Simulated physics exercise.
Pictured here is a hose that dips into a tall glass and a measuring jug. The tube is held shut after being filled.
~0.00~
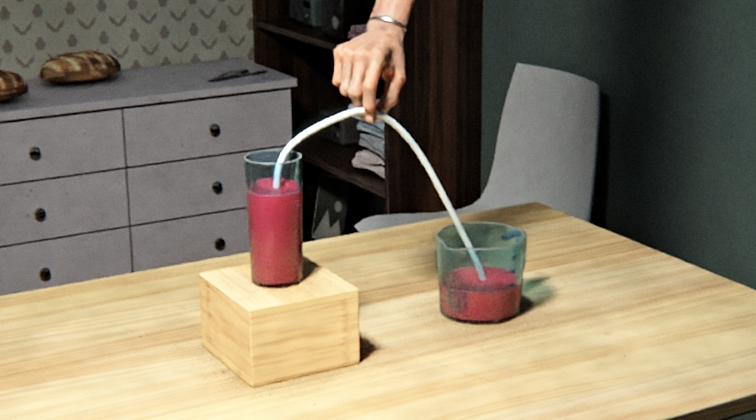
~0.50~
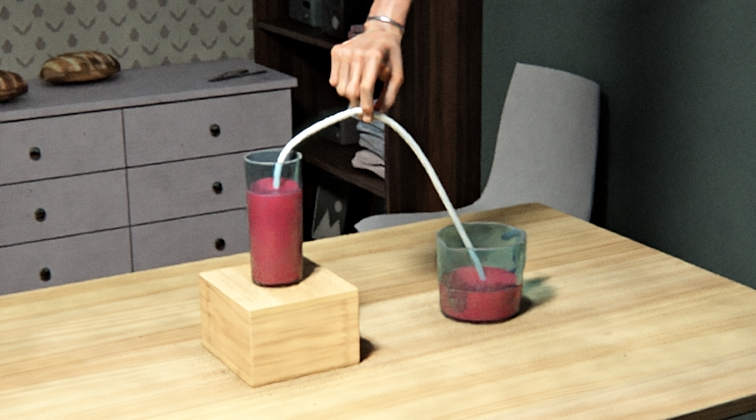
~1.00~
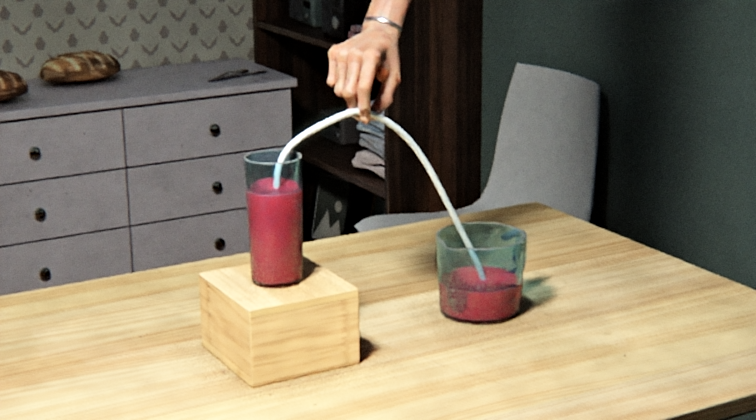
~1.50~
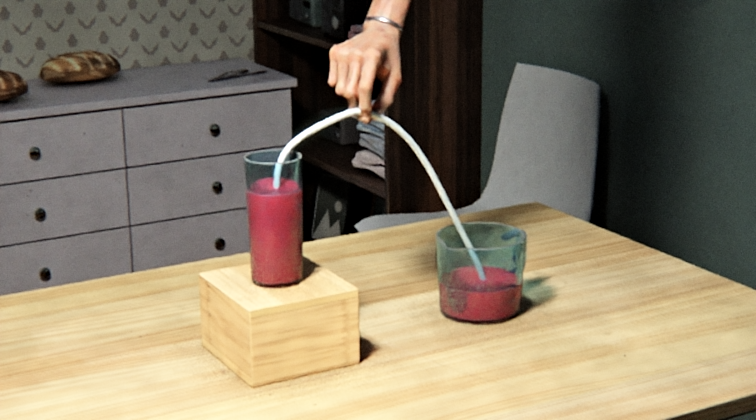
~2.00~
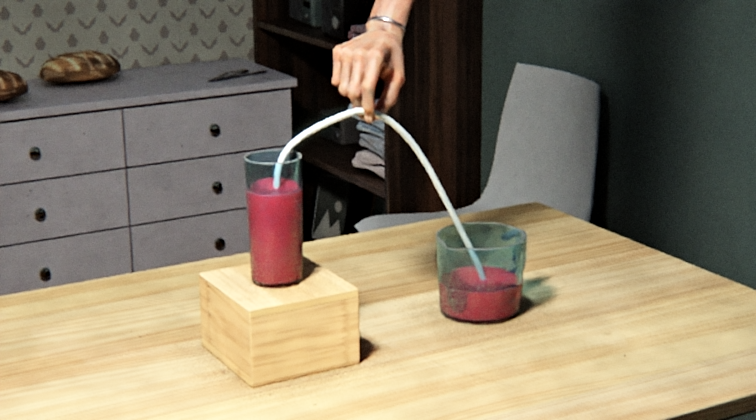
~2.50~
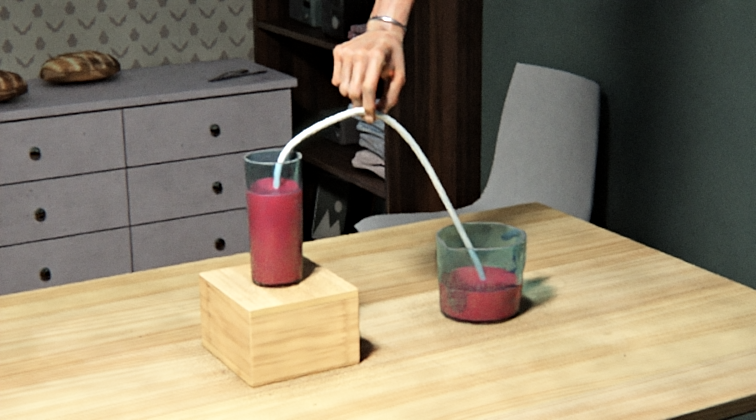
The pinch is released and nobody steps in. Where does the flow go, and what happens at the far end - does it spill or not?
Here is how it goes: Flow: Into the right-hand one; taker: Does not spill.
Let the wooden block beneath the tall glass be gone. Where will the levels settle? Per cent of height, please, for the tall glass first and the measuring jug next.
First 35 %, second 55 %.
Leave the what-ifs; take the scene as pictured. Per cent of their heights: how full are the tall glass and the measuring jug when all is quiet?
In order: 10 %, then 70 %.
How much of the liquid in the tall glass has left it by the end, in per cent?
Worked out: 90 percent.
After 8.0 s, the tall glass is about half full; the measuring jug is about half full.
After 20.0 s, the tall glass is about a quarter full; the measuring jug is about two thirds full.
After 45.0 s, the tall glass is nearly empty; the measuring jug is about two thirds full.
